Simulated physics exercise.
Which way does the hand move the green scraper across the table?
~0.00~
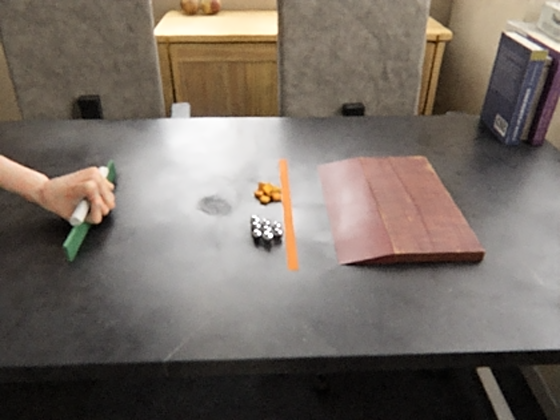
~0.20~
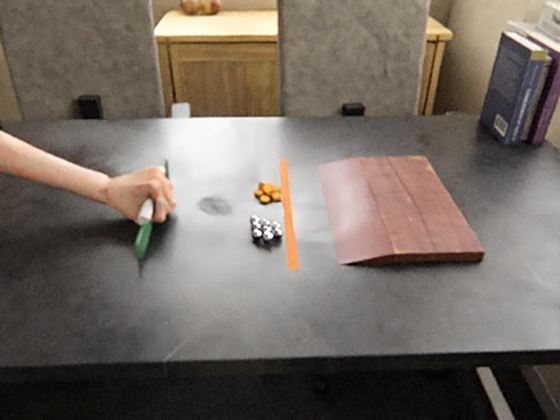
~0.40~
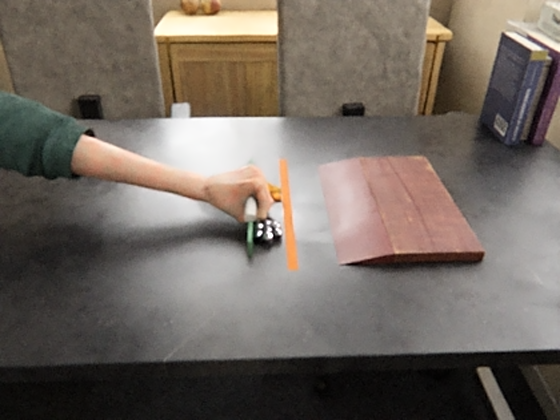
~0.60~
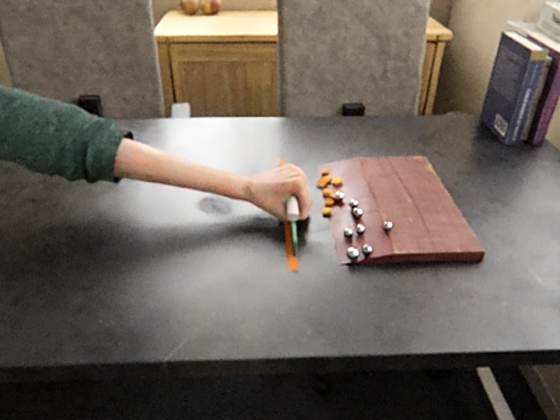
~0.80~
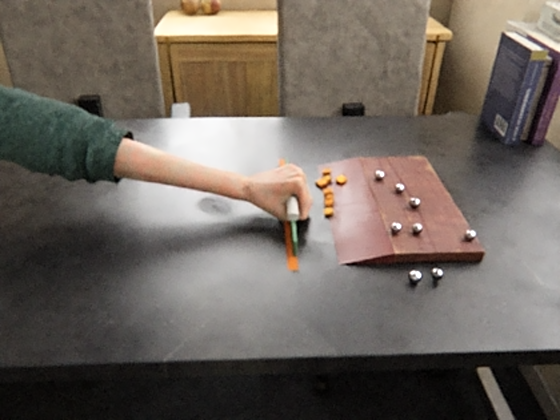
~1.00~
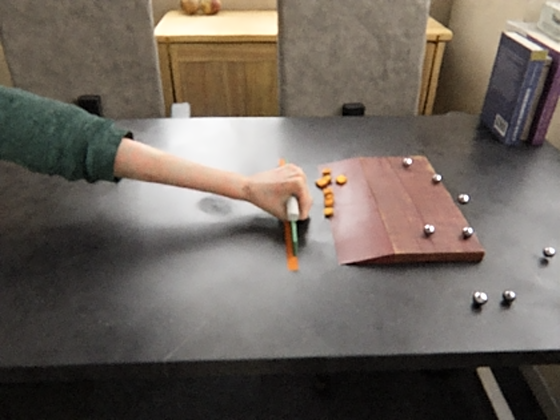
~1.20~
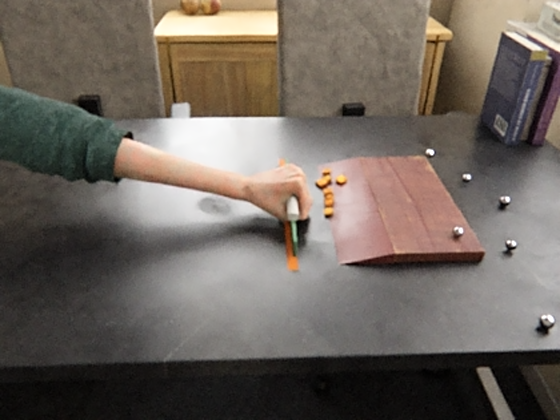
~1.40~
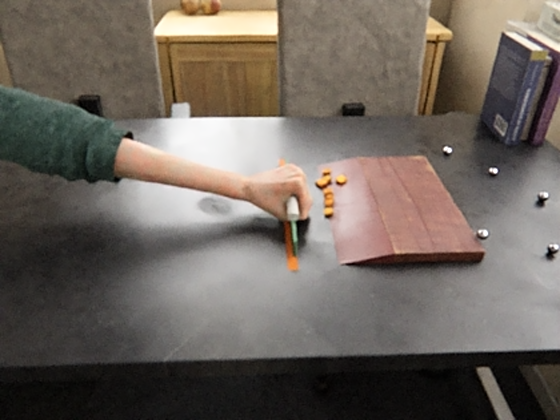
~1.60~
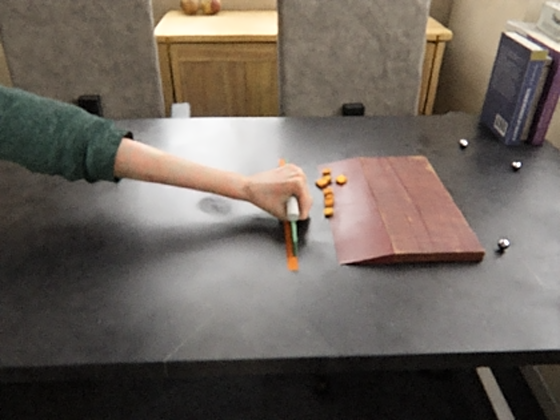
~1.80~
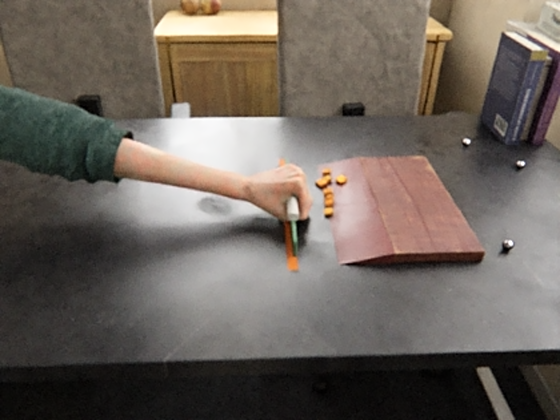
The hand moves the scraper to the right, toward the ramp, until it stops at the orange tape.
